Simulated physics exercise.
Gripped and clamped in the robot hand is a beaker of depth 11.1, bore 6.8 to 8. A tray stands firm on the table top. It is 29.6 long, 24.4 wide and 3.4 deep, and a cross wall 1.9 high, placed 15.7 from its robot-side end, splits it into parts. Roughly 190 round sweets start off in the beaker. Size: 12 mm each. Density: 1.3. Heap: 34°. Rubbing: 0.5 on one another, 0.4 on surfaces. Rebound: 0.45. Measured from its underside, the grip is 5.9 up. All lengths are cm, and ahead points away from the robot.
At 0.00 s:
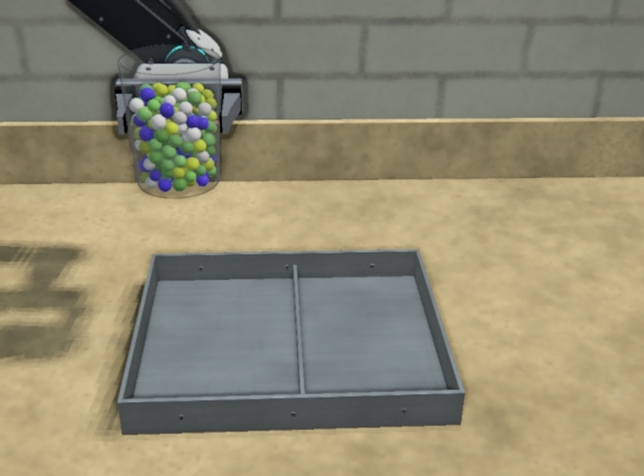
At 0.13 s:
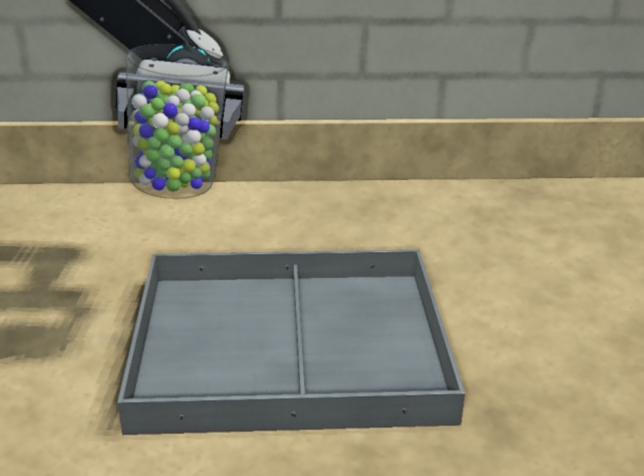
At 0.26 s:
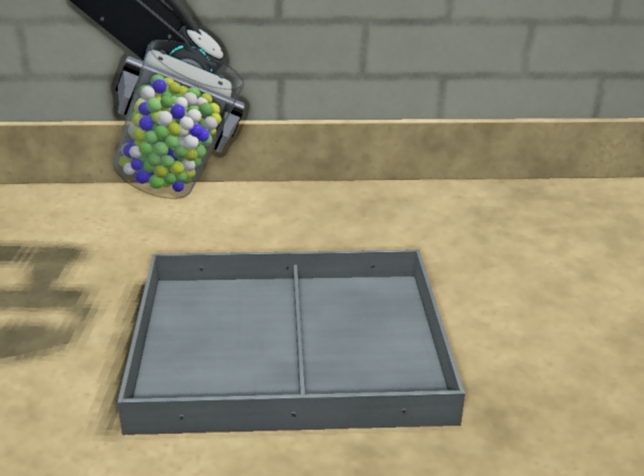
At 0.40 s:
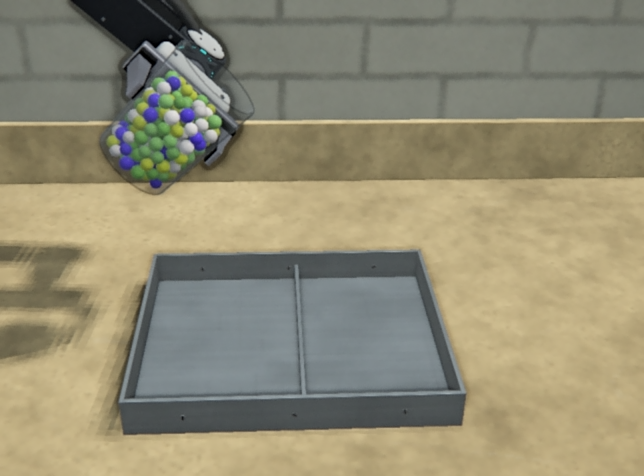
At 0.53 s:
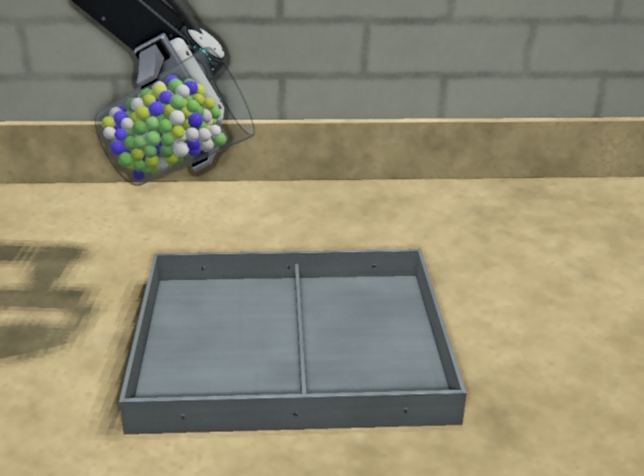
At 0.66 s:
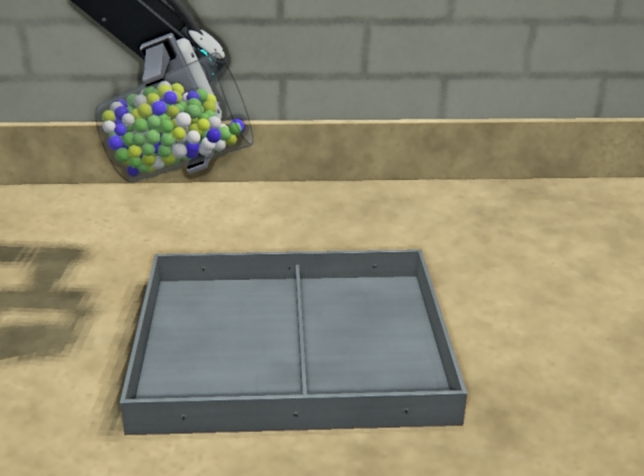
Robot gripper tilting a clear beaker of colourful round sweets steadily to the right above a table with a divided grey tray.
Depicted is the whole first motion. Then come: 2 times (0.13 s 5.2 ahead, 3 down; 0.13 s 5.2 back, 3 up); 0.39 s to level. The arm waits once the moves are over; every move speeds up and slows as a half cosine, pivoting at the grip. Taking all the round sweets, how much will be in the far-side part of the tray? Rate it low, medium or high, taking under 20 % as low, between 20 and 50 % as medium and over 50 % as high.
Rating: Low.
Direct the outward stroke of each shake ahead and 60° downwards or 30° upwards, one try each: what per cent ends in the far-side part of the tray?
I'd say close to 0 percent for the first and close to 55 percent for the second.
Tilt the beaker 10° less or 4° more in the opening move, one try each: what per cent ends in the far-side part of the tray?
They would come to near 5 and 20 per cent.
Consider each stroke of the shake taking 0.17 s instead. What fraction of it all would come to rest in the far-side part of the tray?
It would be near 5 per cent.
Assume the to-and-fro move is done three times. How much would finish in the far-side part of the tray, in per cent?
In that case some 15 per cent.
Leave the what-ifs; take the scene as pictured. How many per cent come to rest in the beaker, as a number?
End share: Around 75 per cent.
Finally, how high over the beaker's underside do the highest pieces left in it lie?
It reaches close to 9.0 cm in the end.
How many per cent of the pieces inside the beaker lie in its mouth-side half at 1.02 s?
Something near 35 per cent is there.
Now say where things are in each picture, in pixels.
The first picture shows beaker middle at (175, 124), level; upper third of the load around (174, 106), from x 135 to 210, top at y 90; 192 in the beaker.
The second picture shows beaker middle at (175, 124), tilted 7° forward; upper third of the load around (174, 108), from x 140 to 215, top at y 90.
The third picture shows beaker middle at (174, 124), tilted 24° forward; upper third of the load around (171, 107), from x 125 to 215, top at y 80.
The fourth picture shows beaker middle at (173, 123), tilted 45° forward; upper third of the load around (172, 107), from x 115 to 215, top at y 80.
The fifth picture shows beaker middle at (173, 122), tilted 62° forward; upper third of the load around (171, 106), from x 110 to 220, top at y 80.
The sixth picture shows beaker middle at (173, 122), tilted 69° forward; upper third of the load around (165, 108), from x 110 to 235, top at y 90; 192 in the beaker.
After 1.02 s, tilted 69° forward, highest piece 24 above the table; 171 in the beaker, 3 in the far-side part, 1 in the robot-side part, 17 in flight or on a rim.
After 1.39 s, tilted 31° forward, highest piece 27 above the table; 146 in the beaker, 22 in the far-side part, 18 in the robot-side part, 2 on the table or floor, 4 in flight or on a rim.
After 1.77 s, level, highest piece 28 above the table; 146 in the beaker, 24 in the far-side part, 19 in the robot-side part, 3 on the table or floor.
After 2.82 s, level, highest piece 28 above the table; 146 in the beaker, 24 in the far-side part, 19 in the robot-side part, 3 on the table or floor.
At rest, 146 in the beaker, 24 in the far-side part, 19 in the robot-side part, 3 on the table or floor. That is 12 % in the far-side part of the tray.
